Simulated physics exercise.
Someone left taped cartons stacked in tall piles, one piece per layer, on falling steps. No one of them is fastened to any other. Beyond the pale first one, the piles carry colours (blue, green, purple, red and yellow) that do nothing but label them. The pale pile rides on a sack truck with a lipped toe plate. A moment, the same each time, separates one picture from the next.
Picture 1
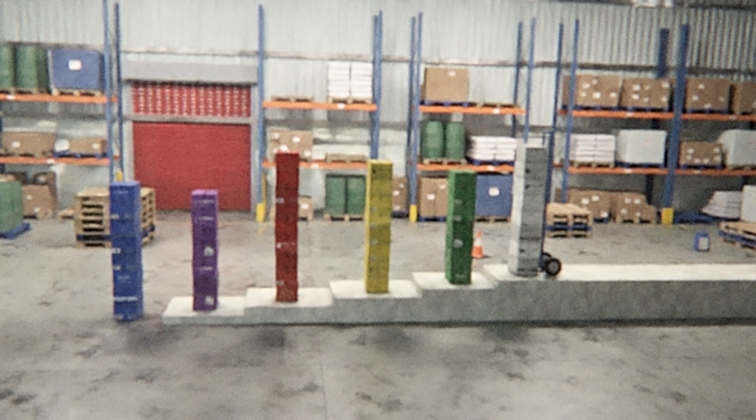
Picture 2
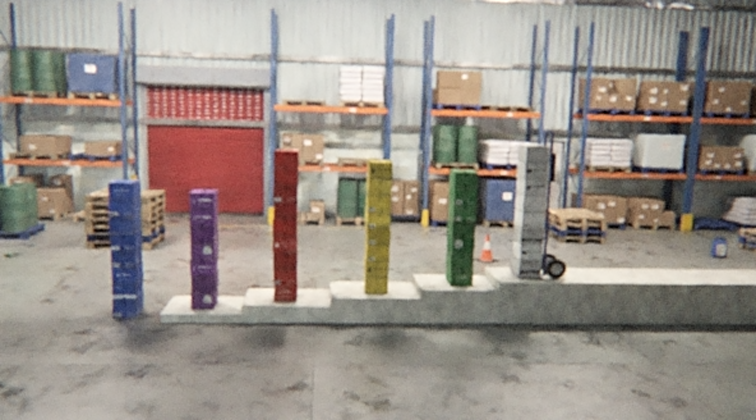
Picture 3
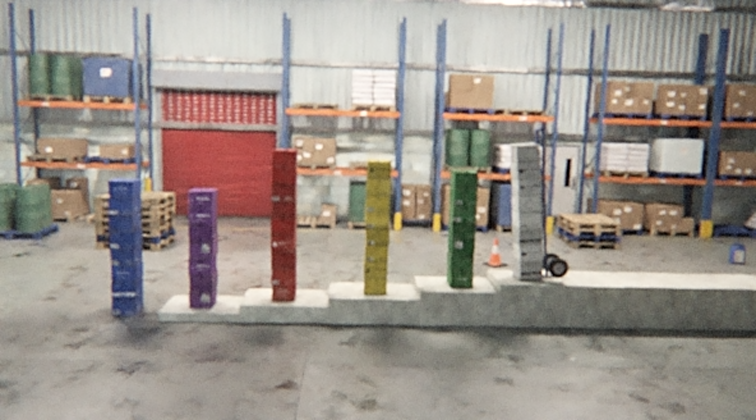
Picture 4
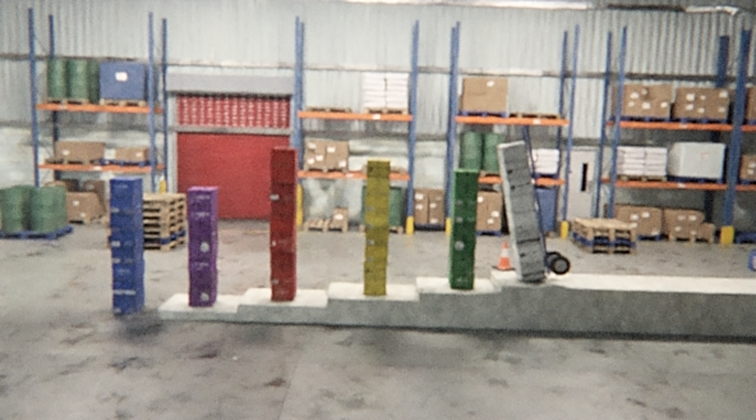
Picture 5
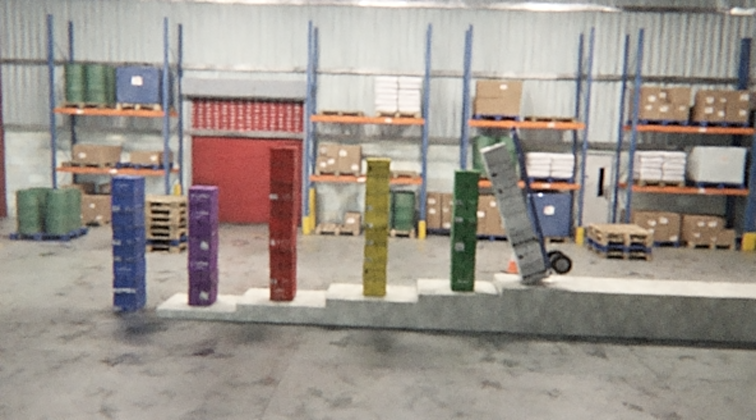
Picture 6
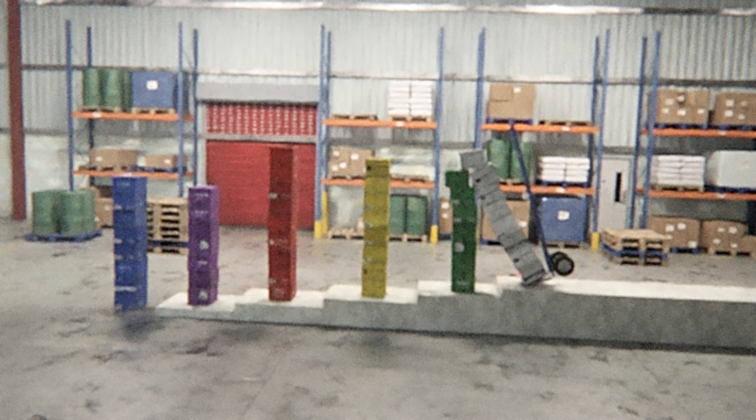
In this clip, coloured carton stacks stand on descending steps in a warehouse as the camera shifts; a hand truck on the right rocks left, its pale stack leaning until it meets the green stack, whose top carton shifts.
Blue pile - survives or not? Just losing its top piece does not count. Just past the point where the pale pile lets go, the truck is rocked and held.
Not.
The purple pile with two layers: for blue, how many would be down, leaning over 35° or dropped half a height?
Blue count: 0.
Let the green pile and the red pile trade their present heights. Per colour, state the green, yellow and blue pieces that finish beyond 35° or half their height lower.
The tally reads green 8, then yellow 7, then blue 7.
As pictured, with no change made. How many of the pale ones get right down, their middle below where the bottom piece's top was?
Tally at the end: 4.
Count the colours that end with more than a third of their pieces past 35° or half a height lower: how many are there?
It comes to 5.
Soon, 8 of the pale pile down; none of the 8 blue cartons down (2 of 39 in all colours); top blue carton unmoved; top green carton tipped well over, about its own height lower.
A while on, 8 of the pale pile down; none of the 8 blue cartons down (12 of 39 in all colours); top blue carton unmoved; top yellow carton tipped steeply, some two heights lower.
Towards the end, 8 of the pale pile down; none of the 8 blue cartons down (20 of 39 in all colours); top blue carton unmoved; top green carton on its side.
Then, 8 of the pale pile down; 7 of the 8 blue cartons down (34 of 39 in all colours); top blue carton on its side; top green carton on its side.
Finally, 8 of the pale pile down; 7 of the 8 blue cartons down (34 of 39 in all colours); top blue carton some seven heights lower; top green carton on its side. Seen by the last camera, middles, top green carton near (322, 258).
